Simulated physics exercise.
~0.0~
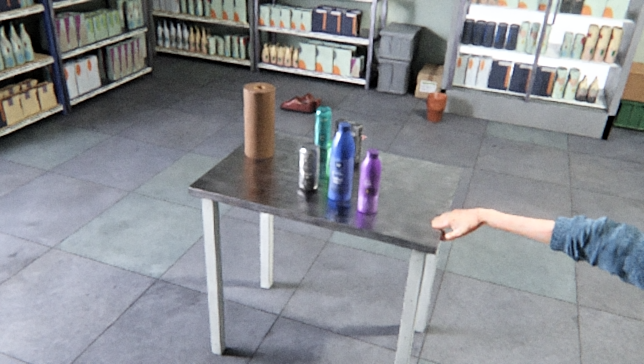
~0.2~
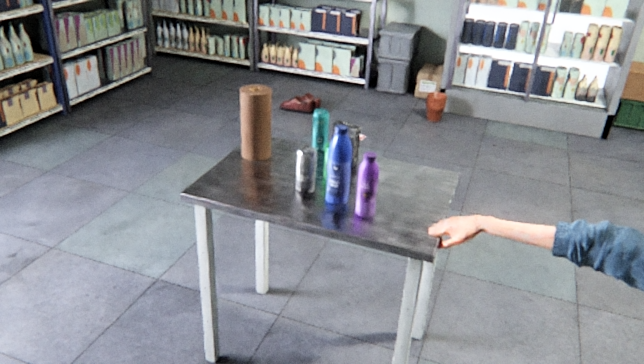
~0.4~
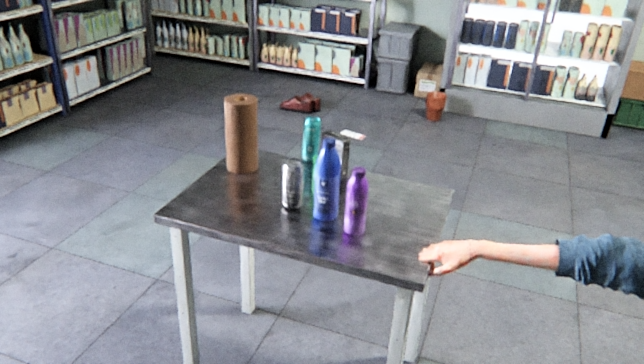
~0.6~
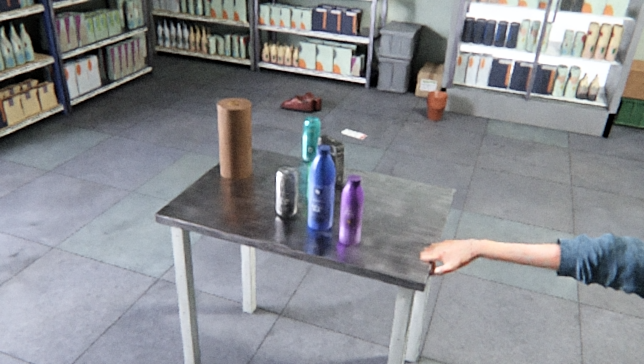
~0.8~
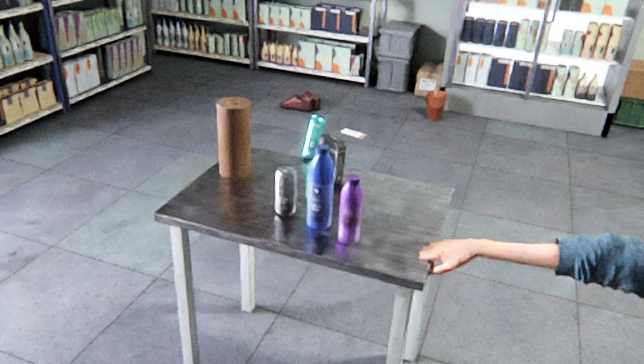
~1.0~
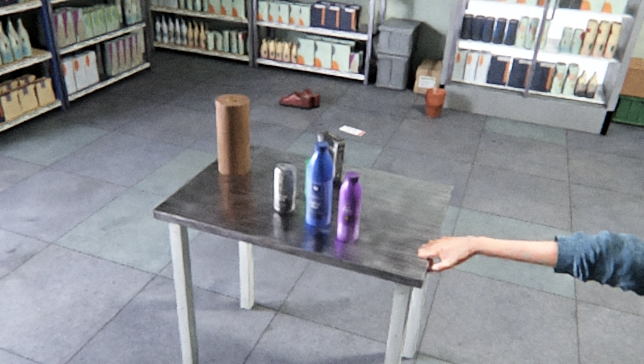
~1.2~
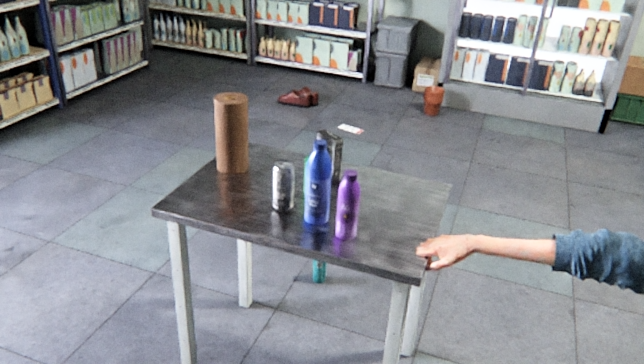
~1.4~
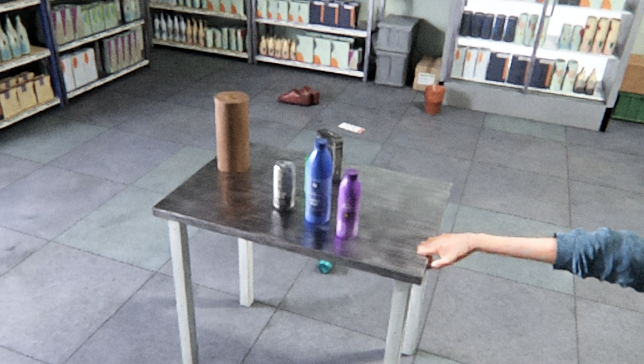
The footage shows a hand gripping the corner of a dark side table as it shifts left and towards the viewer; the turquoise can rocks, tips off the far side and ends on the floor beneath, while the blue and purple bottles, grey can and brown roll stay upright.
